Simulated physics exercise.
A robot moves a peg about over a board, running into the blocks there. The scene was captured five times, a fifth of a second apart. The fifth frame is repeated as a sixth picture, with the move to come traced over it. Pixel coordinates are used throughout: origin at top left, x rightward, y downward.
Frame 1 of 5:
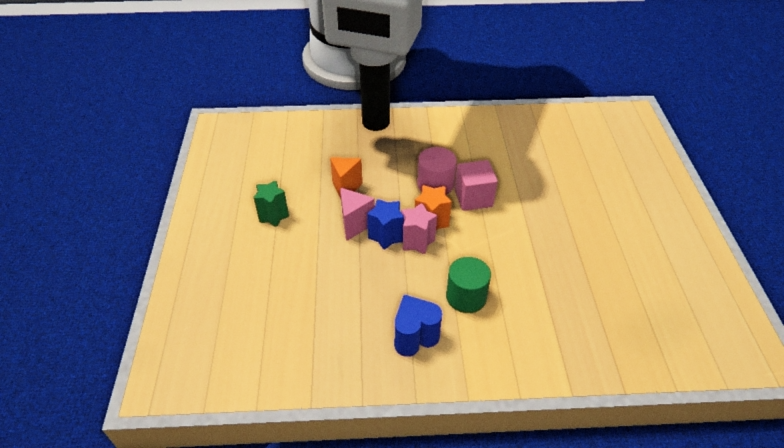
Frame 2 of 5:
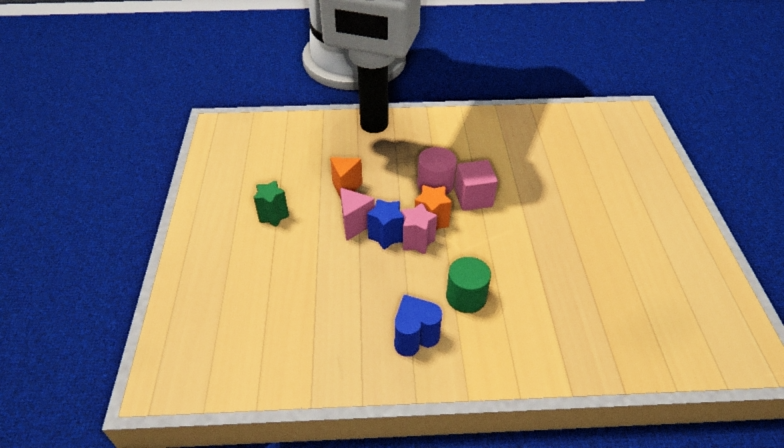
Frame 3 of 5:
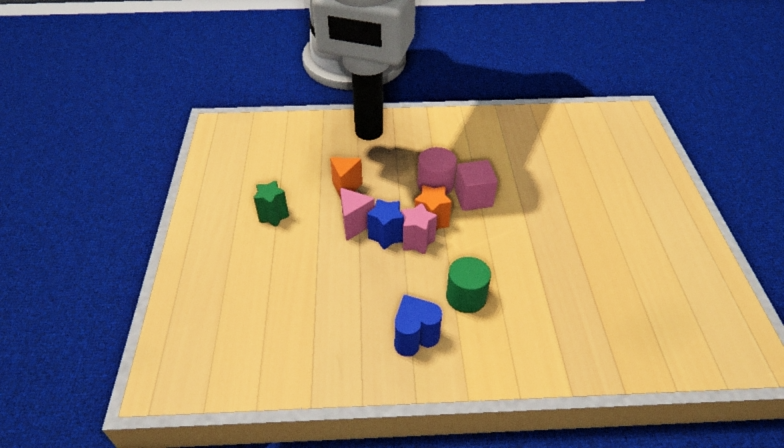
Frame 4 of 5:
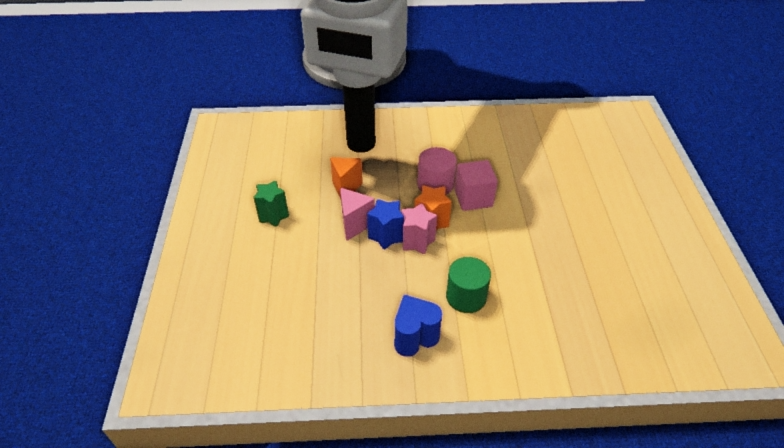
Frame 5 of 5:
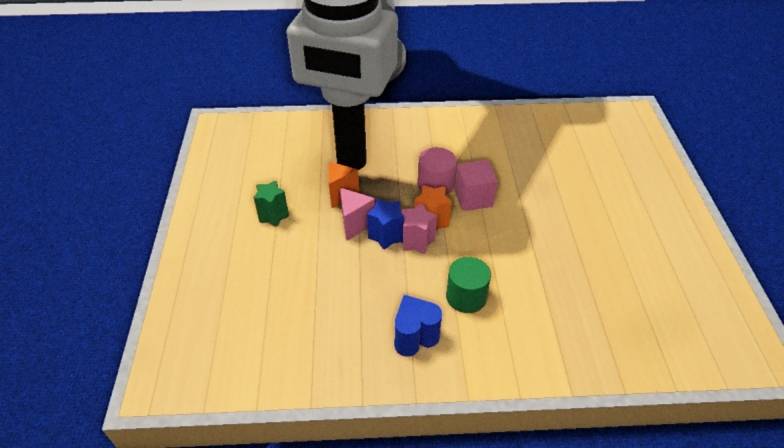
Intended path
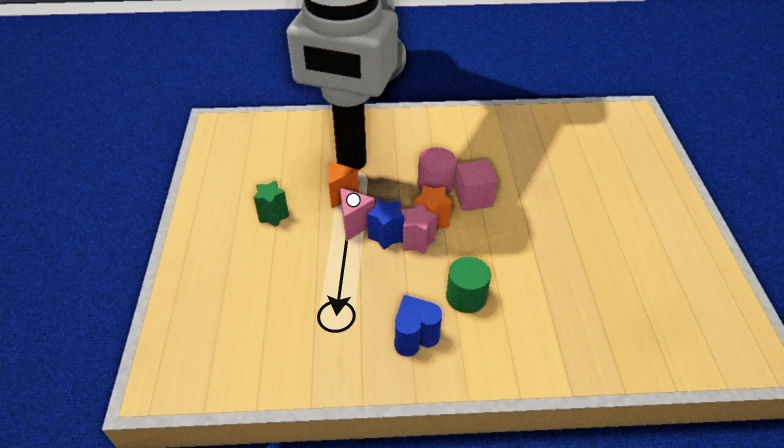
The robot's black peg moves toward the blocks and nudges the orange triangle slightly.
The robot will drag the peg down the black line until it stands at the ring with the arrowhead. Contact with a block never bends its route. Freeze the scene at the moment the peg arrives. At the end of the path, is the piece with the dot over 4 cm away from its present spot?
Yes, it checks out.
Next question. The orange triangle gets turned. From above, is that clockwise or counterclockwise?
It ends up turned clockwise.
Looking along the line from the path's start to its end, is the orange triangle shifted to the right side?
Answer: Yes.
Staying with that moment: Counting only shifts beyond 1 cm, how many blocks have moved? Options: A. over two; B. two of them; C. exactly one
B.
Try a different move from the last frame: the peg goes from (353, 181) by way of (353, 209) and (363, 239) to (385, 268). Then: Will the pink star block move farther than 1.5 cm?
It seems so.
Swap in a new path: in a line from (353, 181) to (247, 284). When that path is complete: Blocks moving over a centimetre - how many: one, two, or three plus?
1 block.
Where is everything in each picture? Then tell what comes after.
Peg's lower end (376, 123); orange triangle (344, 164); pink triangle (353, 200); blue star block (386, 210), in the first frame.
Peg (374, 125); blocks still, in the second frame.
Peg (369, 132); blocks still, in the third frame.
Peg (361, 144); blocks still, in the fourth frame.
Peg (352, 162); orange triangle (339, 171); pink triangle (353, 200); blue star block (386, 210), in the fifth frame.
Drawn move, straight from (353, 181) to (336, 316); the dot is on the pink triangle.
On the path given first. One third of the way, peg (348, 202); orange triangle (320, 198), turned 65° clockwise; pink triangle (349, 216), turned 40° anticlockwise.
Two thirds of the way, peg (342, 247); orange triangle (319, 200), turned 80° clockwise; pink triangle (341, 264), turned 30° anticlockwise.
At the end, peg (334, 298); orange triangle (319, 200), turned 80° clockwise; pink triangle (332, 319), turned 30° anticlockwise; blue star block still.
